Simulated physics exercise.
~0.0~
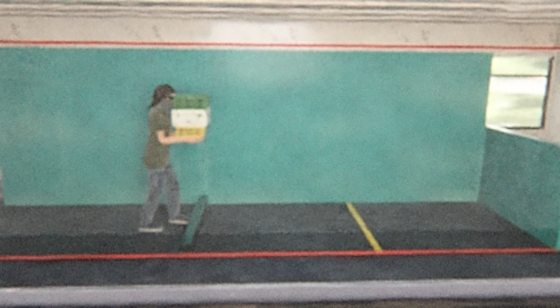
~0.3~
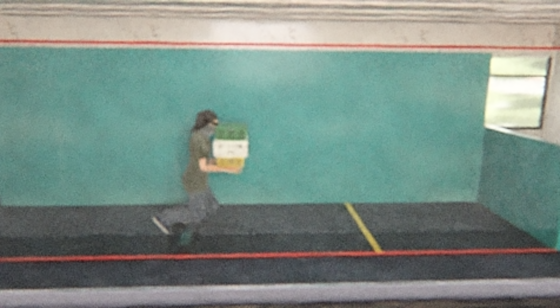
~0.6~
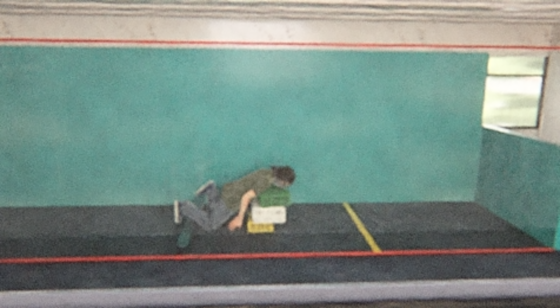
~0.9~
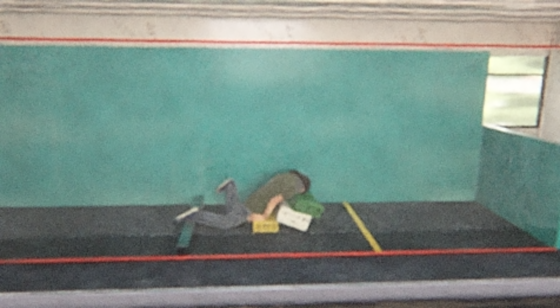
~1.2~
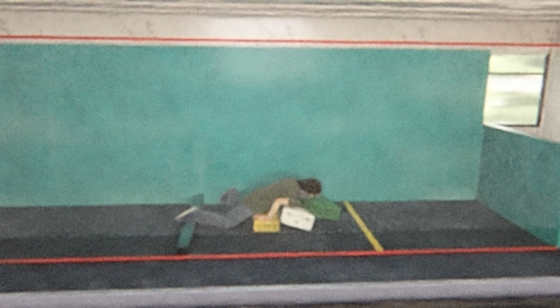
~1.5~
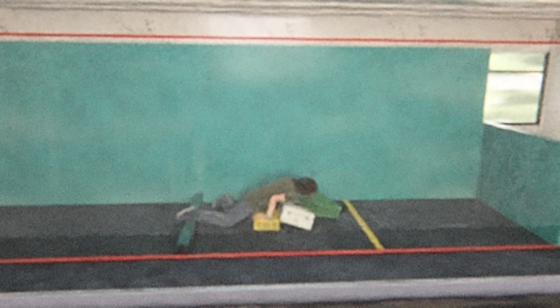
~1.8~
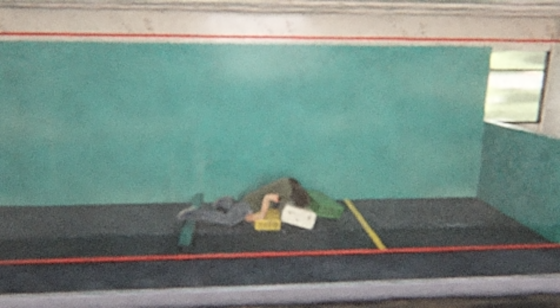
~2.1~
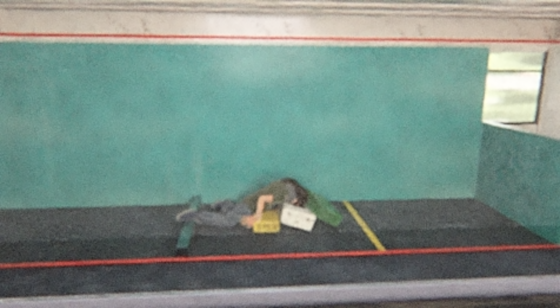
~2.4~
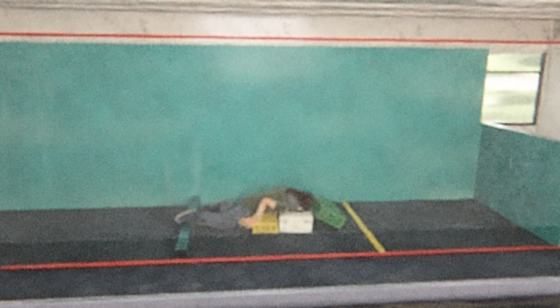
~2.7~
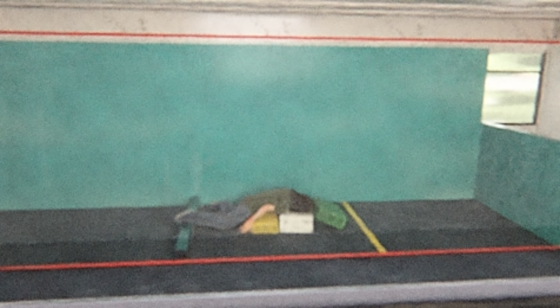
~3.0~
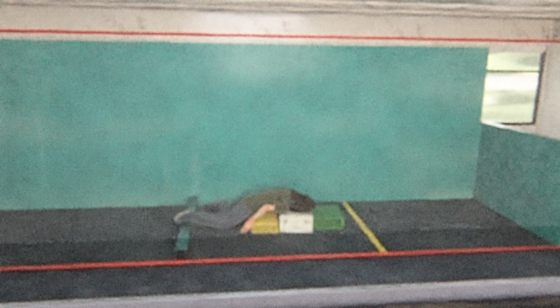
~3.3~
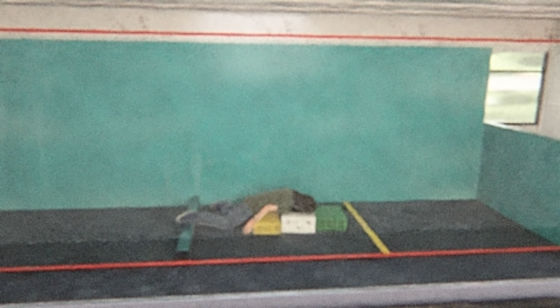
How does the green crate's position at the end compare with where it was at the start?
At the start it was on top of the stack held in the person's arms, but by the end it was down on the floor farther right, beside the white box and just short of the yellow line.
